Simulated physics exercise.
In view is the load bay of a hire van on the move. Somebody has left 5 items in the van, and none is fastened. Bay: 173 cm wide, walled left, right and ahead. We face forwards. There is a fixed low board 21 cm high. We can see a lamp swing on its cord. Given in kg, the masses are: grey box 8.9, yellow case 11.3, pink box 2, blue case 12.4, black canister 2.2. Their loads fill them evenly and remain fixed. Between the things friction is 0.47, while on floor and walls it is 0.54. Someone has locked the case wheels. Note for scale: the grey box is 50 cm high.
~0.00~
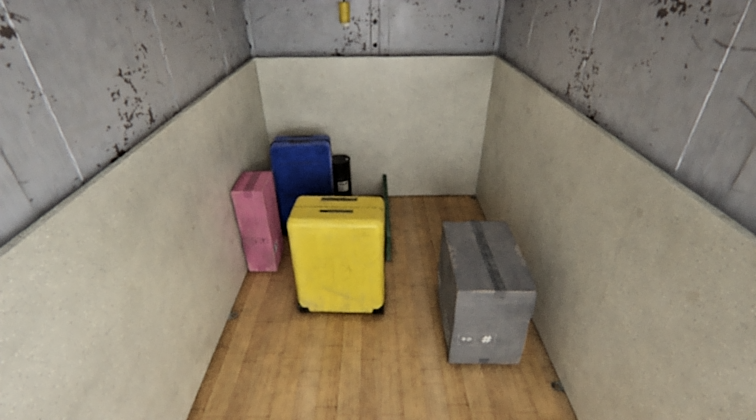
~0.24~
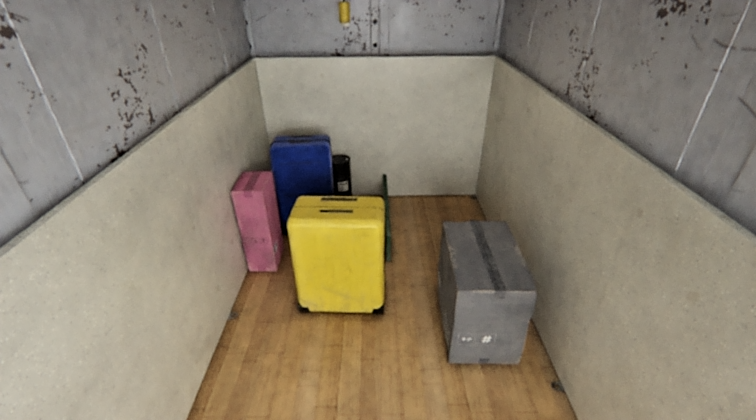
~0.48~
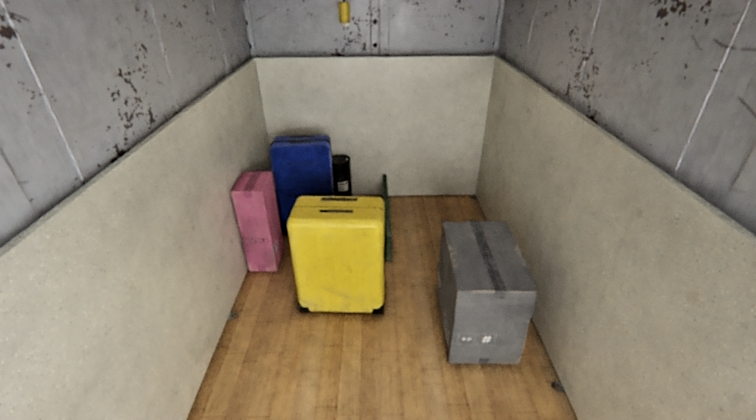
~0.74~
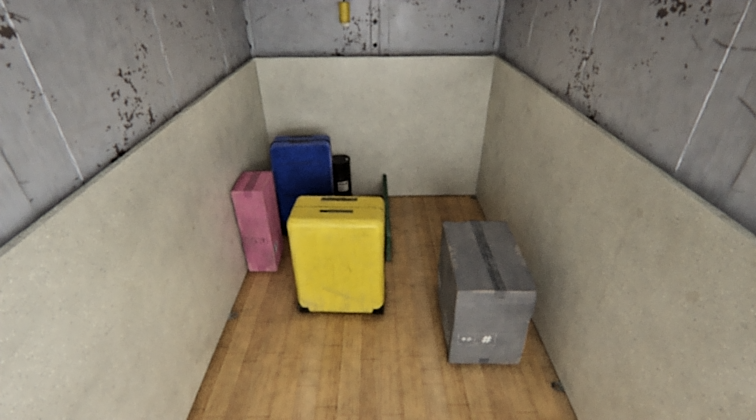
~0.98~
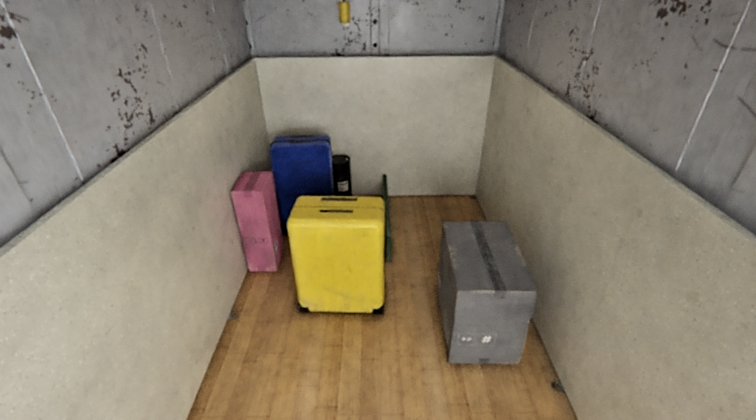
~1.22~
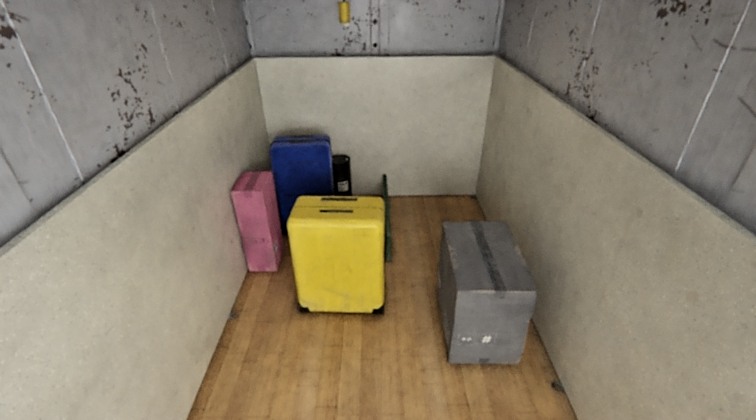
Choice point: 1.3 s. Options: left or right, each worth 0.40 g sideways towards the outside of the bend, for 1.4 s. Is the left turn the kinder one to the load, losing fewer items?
Go right.
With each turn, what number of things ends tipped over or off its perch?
If it goes left, 1; if it goes right, 0.
Turning left. At 2.02 s, force 0.40 g right; pink box leaning 24°.
After 2.12 s, force 0.40 g right; pink box leaning 42°.
After 2.32 s, force 0.40 g right; pink box on its side.
At rest (3.3 s), tipped over in the van, pink box; the other 4 in place, give or take 15 cm. In the last view, grey box near (479, 289), yellow case near (341, 256).
Turning right instead, nothing is lost, 0 of 5 in all.
